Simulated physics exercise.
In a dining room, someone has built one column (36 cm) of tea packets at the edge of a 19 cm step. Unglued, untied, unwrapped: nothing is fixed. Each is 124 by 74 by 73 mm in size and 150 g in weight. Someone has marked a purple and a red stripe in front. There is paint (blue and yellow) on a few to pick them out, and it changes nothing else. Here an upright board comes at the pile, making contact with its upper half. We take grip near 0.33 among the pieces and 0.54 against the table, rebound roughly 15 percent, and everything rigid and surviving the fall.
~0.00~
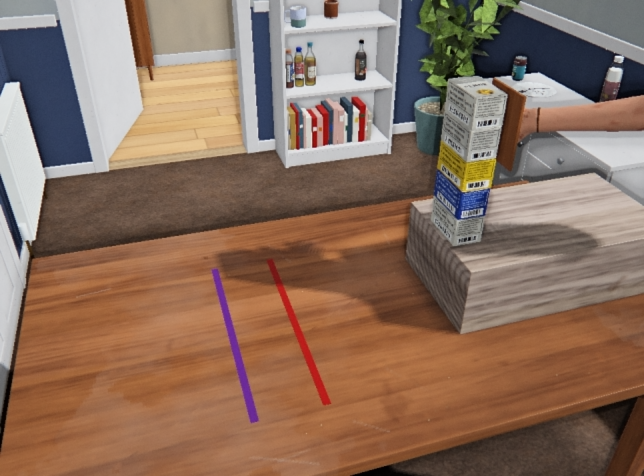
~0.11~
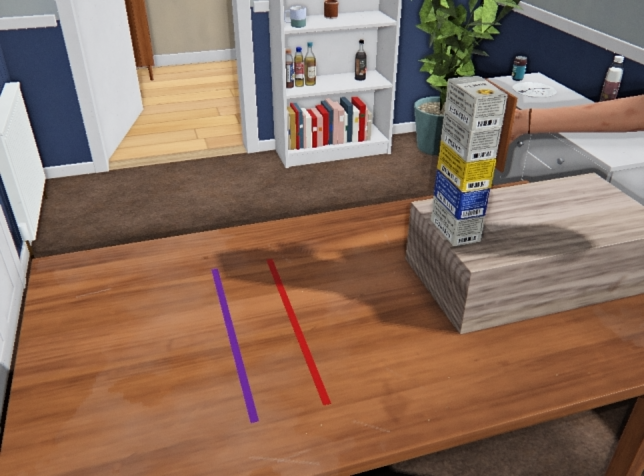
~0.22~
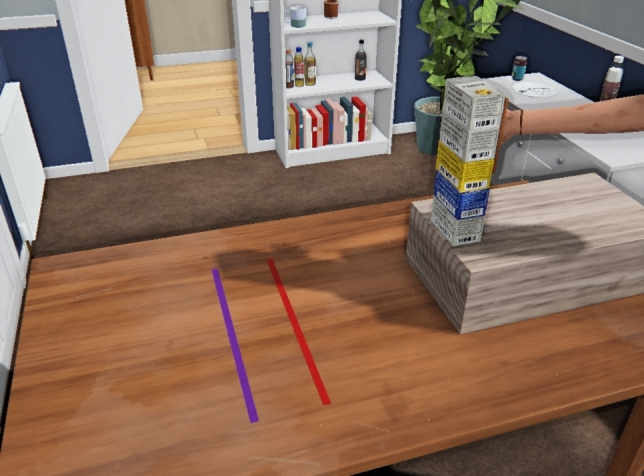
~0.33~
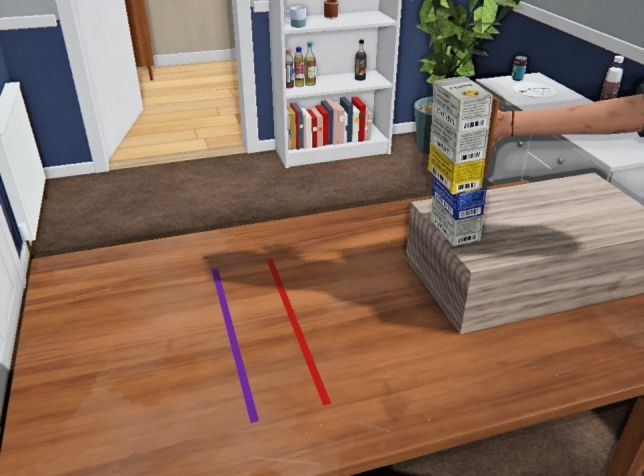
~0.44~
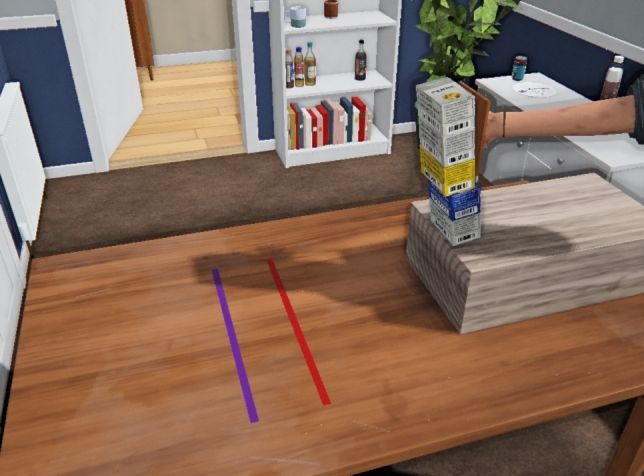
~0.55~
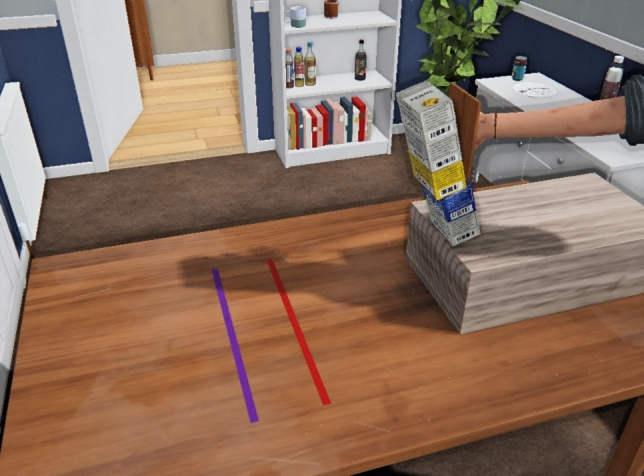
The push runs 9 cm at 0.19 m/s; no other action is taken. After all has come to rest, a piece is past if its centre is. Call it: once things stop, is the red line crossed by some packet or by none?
By some.
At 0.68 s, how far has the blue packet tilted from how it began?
Around 30° from its start.
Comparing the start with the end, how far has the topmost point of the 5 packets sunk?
Lower by close to 48 cm.
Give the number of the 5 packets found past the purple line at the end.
Counting them up, I get 0.
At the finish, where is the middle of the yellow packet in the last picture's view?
It ends up centred close to (345, 299).
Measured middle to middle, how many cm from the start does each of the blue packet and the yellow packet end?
Net displacement (cm): Blue = 32; yellow = 44.
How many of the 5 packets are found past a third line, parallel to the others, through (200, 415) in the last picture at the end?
Total: 0.
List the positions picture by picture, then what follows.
In the first picture (we follow the side turned to the camera), board (520, 125) 38 mm short; purple line, near end, (250, 402); red line, near end, (320, 385); yellow packet (451, 166); blue packet (446, 194); no piece has moved.
The second picture shows board (511, 126) 17 mm short; yellow packet (451, 166).
The third picture shows board (503, 127) 4 mm in; yellow packet (449, 166).
The fourth picture shows board (494, 129) 25 mm in; yellow packet (440, 168) tipped 3°; blue packet (444, 195) tipped 3°; 5 stirred so far.
The fifth picture shows board (485, 130) 46 mm in; yellow packet (432, 171) tipped 10°; blue packet (439, 196) tipped 10°; steepest lean 10°, the packet at (459, 117); 5 stirred so far.
The sixth picture shows board (476, 131) 7 cm in; purple line, near end, (250, 402); red line, near end, (320, 385); yellow packet (422, 175) tipped 17°; blue packet (433, 198) tipped 17°; steepest lean 17°, the packet at (440, 123); 5 stirred so far.
Around 0.68 s, none of the 5 packets past the red line, 5 disturbed; yellow packet tipped 32°; blue packet tipped 32°.
Around 0.82 s, none of the 5 packets past the red line, 5 disturbed; blue packet tipped 65°, 37 mm lower; yellow packet tipped 64°, 9 cm lower.
Around 0.98 s, 1 of the 5 packets past the red line; blue packet on its side; yellow packet on its side.
Finally (1.8 s), 1 of the 5 packets past the red line; yellow packet on its side; blue packet on its side. The farthest middle lies 6 cm beyond that line. Seen by the last camera, middles, yellow packet near (346, 299), blue packet near (377, 293).
